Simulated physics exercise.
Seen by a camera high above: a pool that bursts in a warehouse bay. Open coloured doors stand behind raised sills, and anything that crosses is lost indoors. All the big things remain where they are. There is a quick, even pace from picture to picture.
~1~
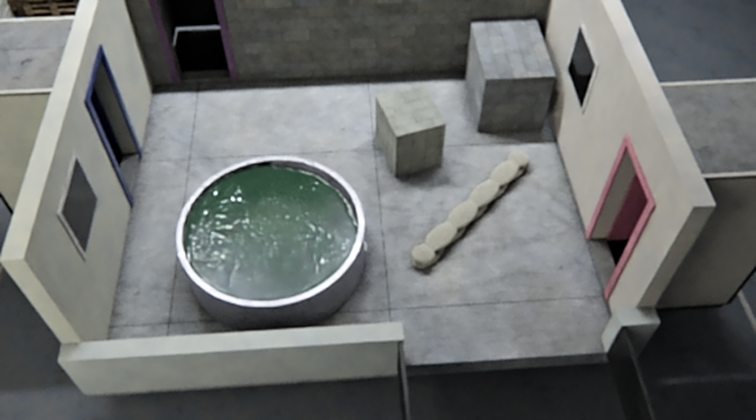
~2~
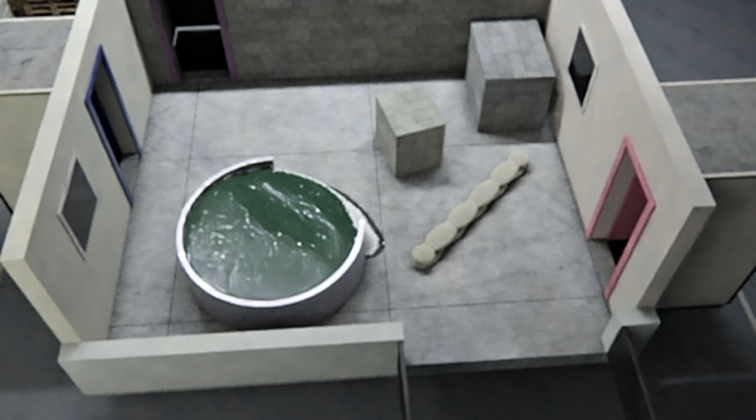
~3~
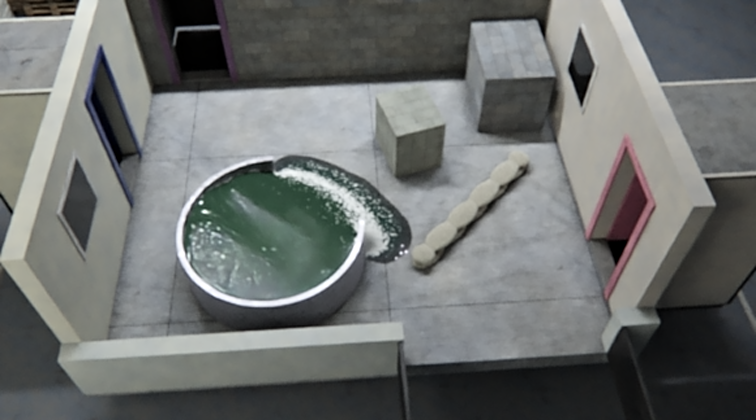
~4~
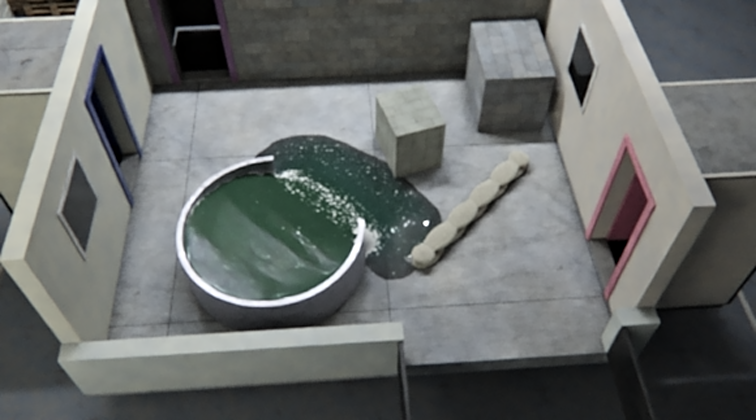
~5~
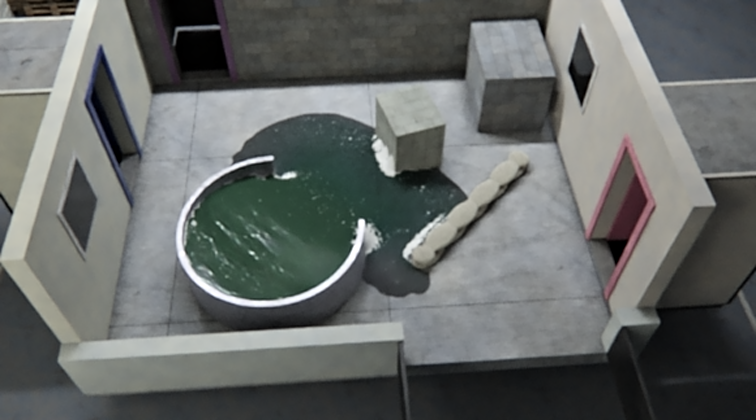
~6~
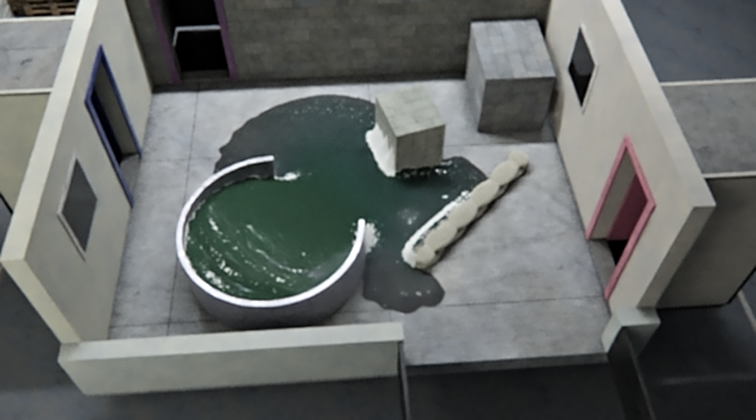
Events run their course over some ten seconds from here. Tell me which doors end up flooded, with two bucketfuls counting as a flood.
Here is how it goes: The purple door ends up flooded; the blue door escapes flooding; the pink door escapes flooding.
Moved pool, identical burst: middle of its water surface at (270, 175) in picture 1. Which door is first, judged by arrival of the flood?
My pick is the purple one.
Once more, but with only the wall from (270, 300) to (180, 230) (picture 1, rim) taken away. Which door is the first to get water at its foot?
The blue-painted one.
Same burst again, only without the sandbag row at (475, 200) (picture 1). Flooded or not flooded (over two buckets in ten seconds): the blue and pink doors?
I'd say the blue door stays below the mark, and so does the pink door, which exceeds the mark.
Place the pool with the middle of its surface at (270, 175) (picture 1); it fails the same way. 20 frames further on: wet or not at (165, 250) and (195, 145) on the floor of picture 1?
I'd say spared for the first and watered for the second.
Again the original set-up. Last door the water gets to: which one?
I say the blue-painted one.
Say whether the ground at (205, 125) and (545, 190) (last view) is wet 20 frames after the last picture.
In order: Swamped and swamped.
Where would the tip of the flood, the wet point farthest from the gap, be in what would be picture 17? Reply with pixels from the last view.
Close to (526, 69).
A moment on, water covers 35 % of the floor; the purple door not reached, the blue door not reached, the pink door not reached.
Next, water covers 45 % of the floor; the purple door wet at the sill, nothing in, the blue door not reached, the pink door not reached.
Then, water covers 65 % of the floor; the purple door under two buckets in, the blue door wet at the sill, nothing in, the pink door wet at the sill, nothing in.
Later, water covers 95 % of the floor; the purple door under two buckets in, the blue door wet at the sill, nothing in, the pink door wet at the sill, nothing in.
In the end, water covers 95 % of the floor; the purple door over two buckets in, the blue door wet at the sill, nothing in, the pink door wet at the sill, nothing in.
